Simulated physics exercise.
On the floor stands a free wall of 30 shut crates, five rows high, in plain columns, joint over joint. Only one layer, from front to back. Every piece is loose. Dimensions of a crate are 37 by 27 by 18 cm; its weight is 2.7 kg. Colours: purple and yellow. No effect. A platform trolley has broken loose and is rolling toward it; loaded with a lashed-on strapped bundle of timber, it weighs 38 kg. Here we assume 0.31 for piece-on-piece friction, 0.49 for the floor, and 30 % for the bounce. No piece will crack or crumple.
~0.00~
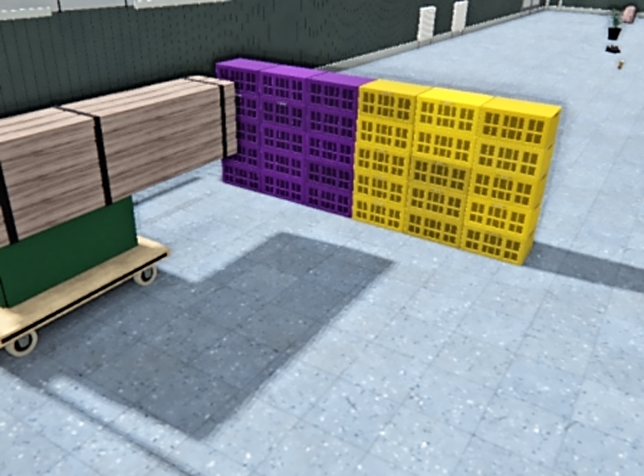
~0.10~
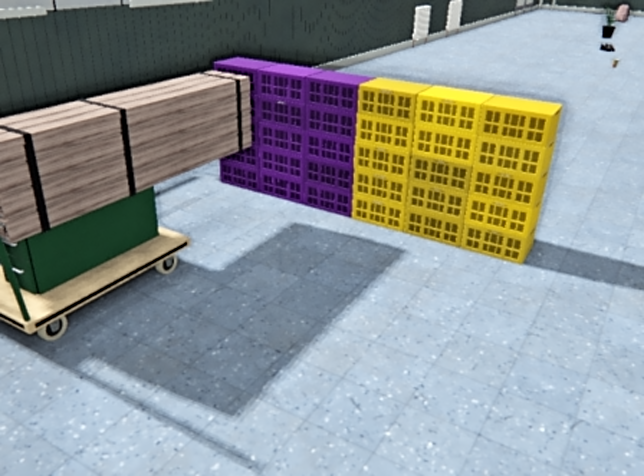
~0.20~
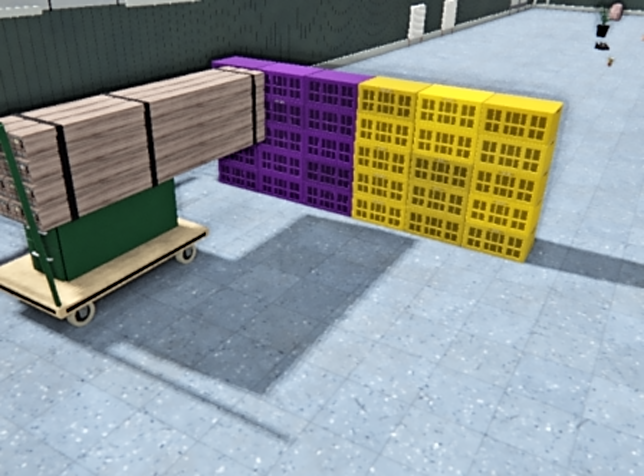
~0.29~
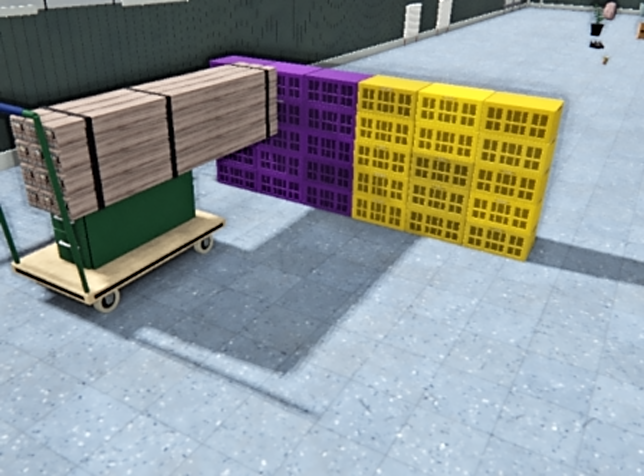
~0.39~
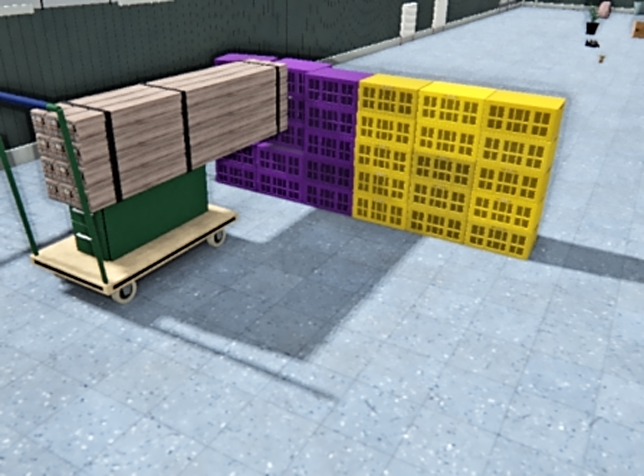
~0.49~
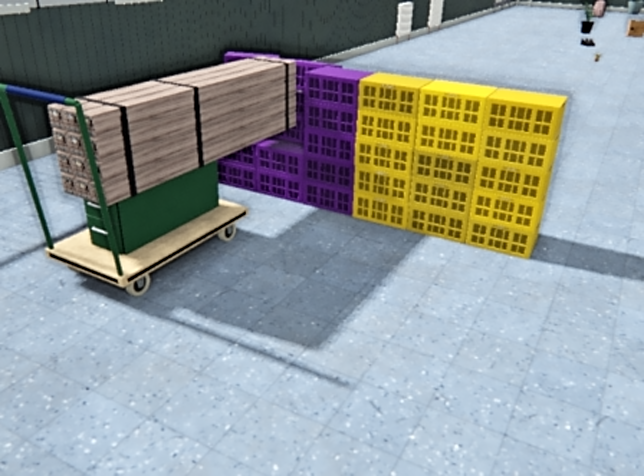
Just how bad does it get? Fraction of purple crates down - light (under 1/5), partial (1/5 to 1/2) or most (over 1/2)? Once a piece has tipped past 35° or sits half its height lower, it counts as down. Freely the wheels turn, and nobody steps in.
Partial.
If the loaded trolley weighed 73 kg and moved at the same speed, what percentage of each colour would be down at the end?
Share down - yellow: 0; purple: 40 (per cent).
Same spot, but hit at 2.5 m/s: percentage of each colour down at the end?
Yellow 0%, purple 40%.
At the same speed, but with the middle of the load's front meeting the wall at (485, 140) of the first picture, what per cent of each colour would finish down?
Then yellow ends 40 per cent down and purple 0 per cent.
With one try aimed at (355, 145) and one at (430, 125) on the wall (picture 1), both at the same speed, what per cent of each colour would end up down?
Down by colour - yellow: 30%, then 40%; purple: 30%, then 0%.
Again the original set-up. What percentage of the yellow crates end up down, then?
For yellow, 0 per cent end down.
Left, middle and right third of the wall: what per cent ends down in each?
The left third ends at 60 per cent, the middle at 0 per cent and the right at 0 per cent.
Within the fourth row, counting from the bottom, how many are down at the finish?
That row ends with 2 down.
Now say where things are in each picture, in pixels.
In the first picture (places mark the middle of the side facing us; the camera moves round a little), load (229, 106) 50 cm short of the wall; top purple crate (331, 96); top yellow crate (513, 128); nothing disturbed.
The second picture shows load (245, 100) 34 cm short of the wall; top purple crate (331, 95).
The third picture shows load (259, 95) 18 cm short of the wall; top purple crate (330, 94).
The fourth picture shows load (272, 89) 30 mm short of the wall; top purple crate (330, 93).
The fifth picture shows load (283, 86) 8 cm into the wall's line; top purple crate (330, 92); 6 disturbed, none down.
The sixth picture shows load (292, 83) 17 cm into the wall's line; top purple crate (330, 91); top yellow crate (520, 119); steepest lean 10°, the crate at (293, 128); 6 disturbed, none down.
After 0.62 s, load 29 cm past the wall's line, still rolling; 3 of the 15 purple crates down (3 of 30 in all colours); top purple crate unmoved.
After 0.86 s, load 50 cm past the wall's line, still rolling; 6 of the 15 purple crates down (6 of 30 in all colours); top purple crate unmoved.
After 1.36 s, load 84 cm past the wall's line, still rolling; 6 of the 15 purple crates down (6 of 30 in all colours); top purple crate unmoved.
At rest (2.1 s), load 90 cm past the wall's line, stopped; 6 of the 15 purple crates down (6 of 30 in all colours); top purple crate unmoved; top yellow crate unmoved. That is 40 per cent. As the last picture would show them, middles, top purple crate near (341, 87), top yellow crate near (525, 113).
